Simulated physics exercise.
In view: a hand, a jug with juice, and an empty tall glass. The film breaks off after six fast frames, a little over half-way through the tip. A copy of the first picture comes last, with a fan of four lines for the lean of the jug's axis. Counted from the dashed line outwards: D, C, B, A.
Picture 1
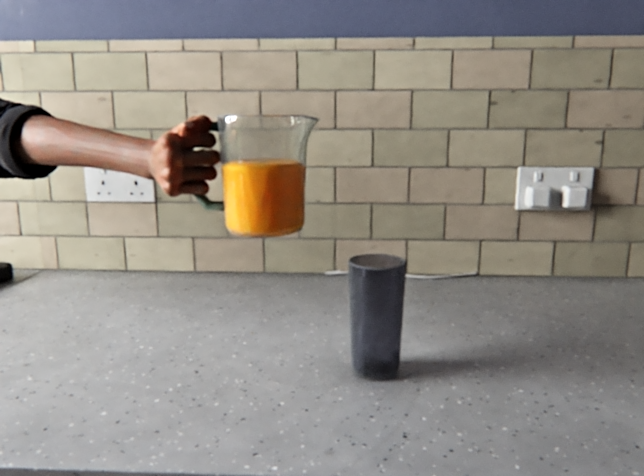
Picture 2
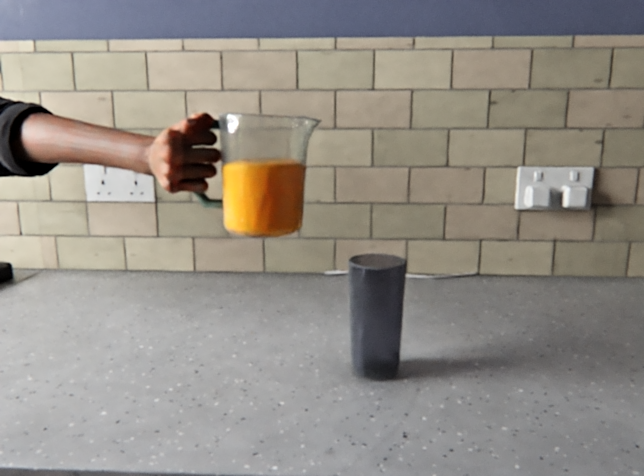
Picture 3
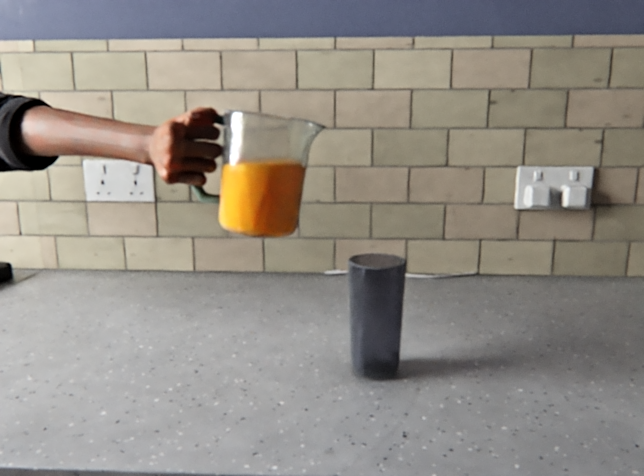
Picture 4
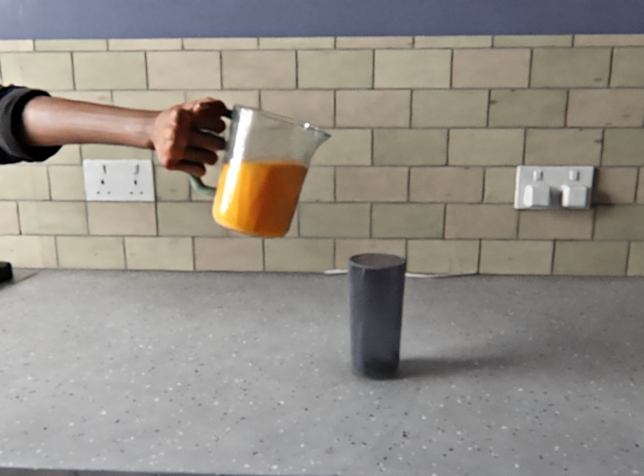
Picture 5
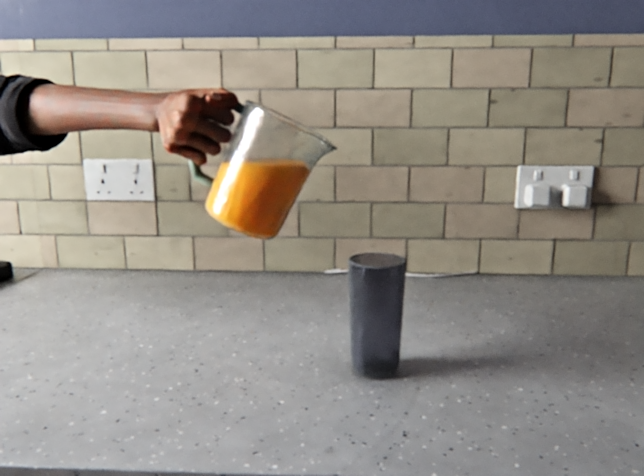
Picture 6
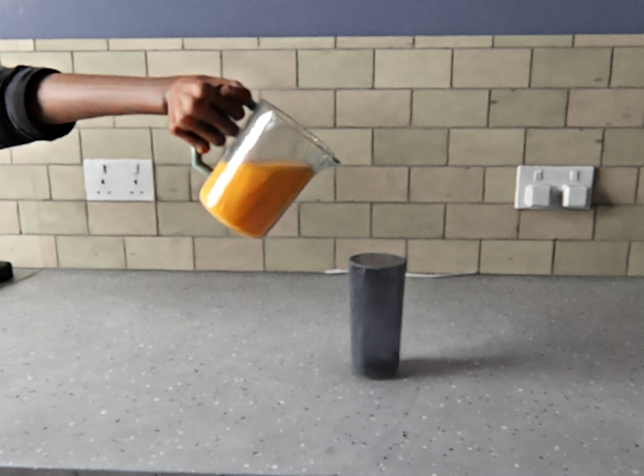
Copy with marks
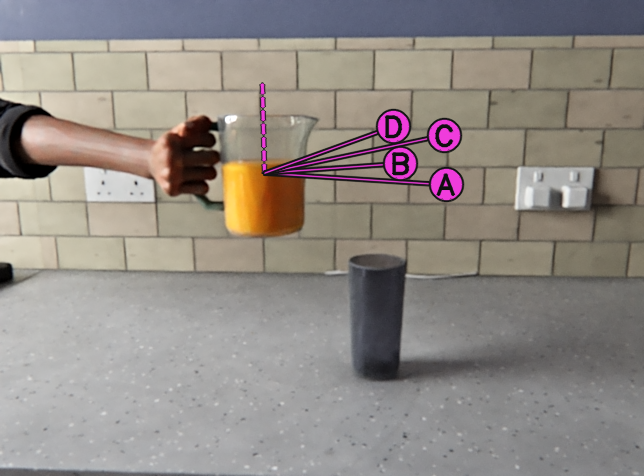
We see a hand holding a clear jug of orange juice by its handle, above and to the left of a tall dark glass on a grey counter. The hand gradually tilts the jug to the right.
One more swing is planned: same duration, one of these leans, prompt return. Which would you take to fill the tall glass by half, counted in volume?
Best: D.
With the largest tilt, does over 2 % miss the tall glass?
Yes, it does.
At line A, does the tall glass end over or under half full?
Over half.
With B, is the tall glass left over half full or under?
Over.
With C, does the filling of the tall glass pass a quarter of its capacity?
Yes, it does.
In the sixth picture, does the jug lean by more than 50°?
No.
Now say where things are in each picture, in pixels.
The first picture shows upright, lip at (318, 118); rim of the tall glass round (377, 261); nothing has left yet.
The second picture shows upright, lip at (320, 120); nothing has left yet.
The third picture shows tipped about 7°, lip at (324, 126); nothing has left yet.
The fourth picture shows tipped about 16°, lip at (330, 135); nothing has left yet.
The fifth picture shows tipped about 26°, lip at (336, 147); nothing has left yet.
The sixth picture shows tipped about 37°, lip at (339, 162); nothing has left yet.
In magenta, A at (429, 183); B at (383, 164); C at (427, 138); D at (377, 132).
Choosing A, the tall glass ends with about 91 % of what it can hold; 18 % of the juice is spilt.
Choosing B, the tall glass ends with about 90 % of what it can hold; 6 % of the juice is spilt.
Choosing C, the tall glass ends with about 75 % of what it can hold.
Choosing D, the tall glass ends with about 53 % of what it can hold.
